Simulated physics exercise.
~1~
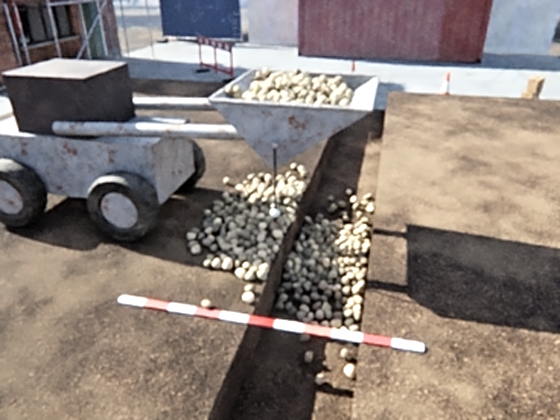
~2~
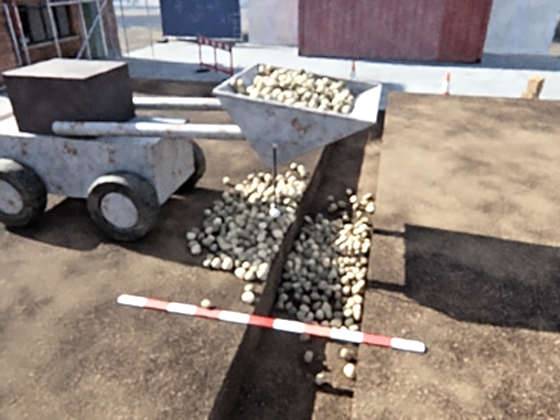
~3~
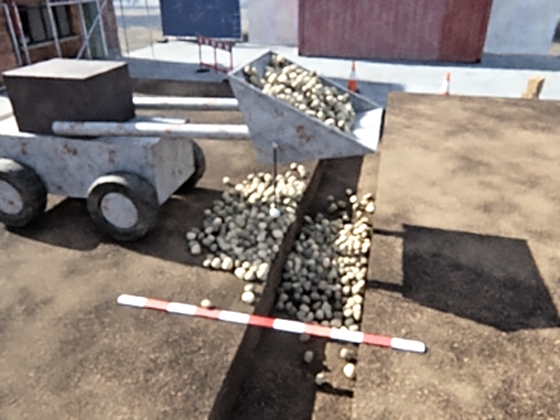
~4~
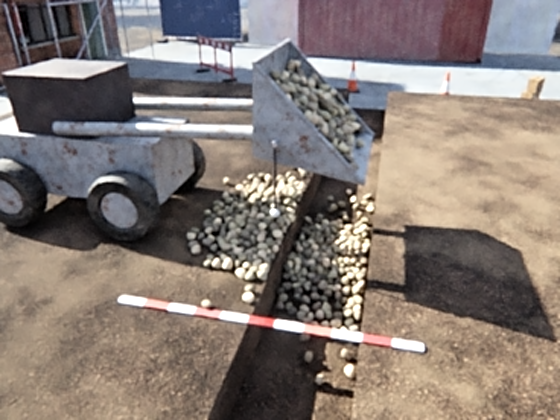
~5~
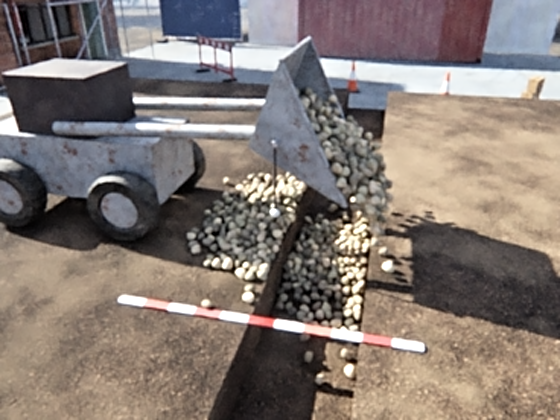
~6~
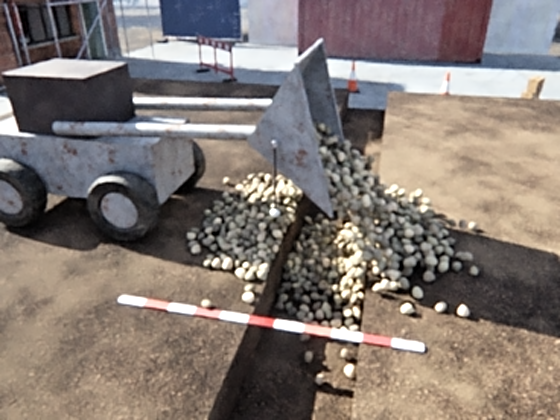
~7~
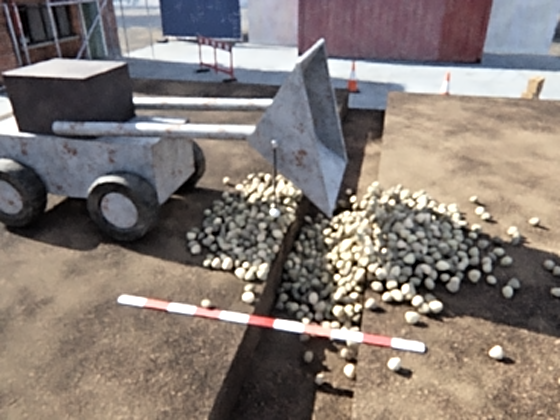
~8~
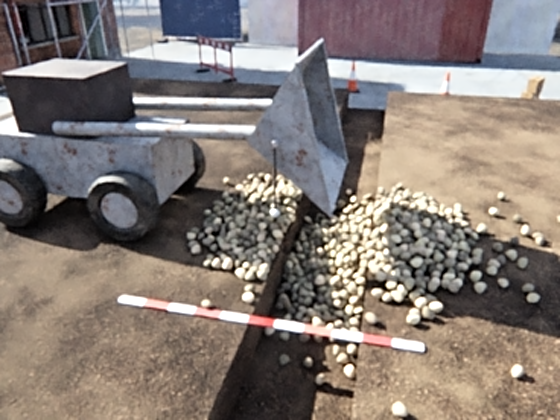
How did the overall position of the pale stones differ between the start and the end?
At the start the stones were gathered in the raised bucket and in the piles in and beside the trench. By the end they reached farther to the right and lower down, spreading over the ground beyond the trench.
In a sunlit dirt yard, a grey loader tipped its bucket of pale round stones forward over a trench already partly filled, and they poured into it and spilled across the ground to the right, leaving a wide heap with scattered strays.
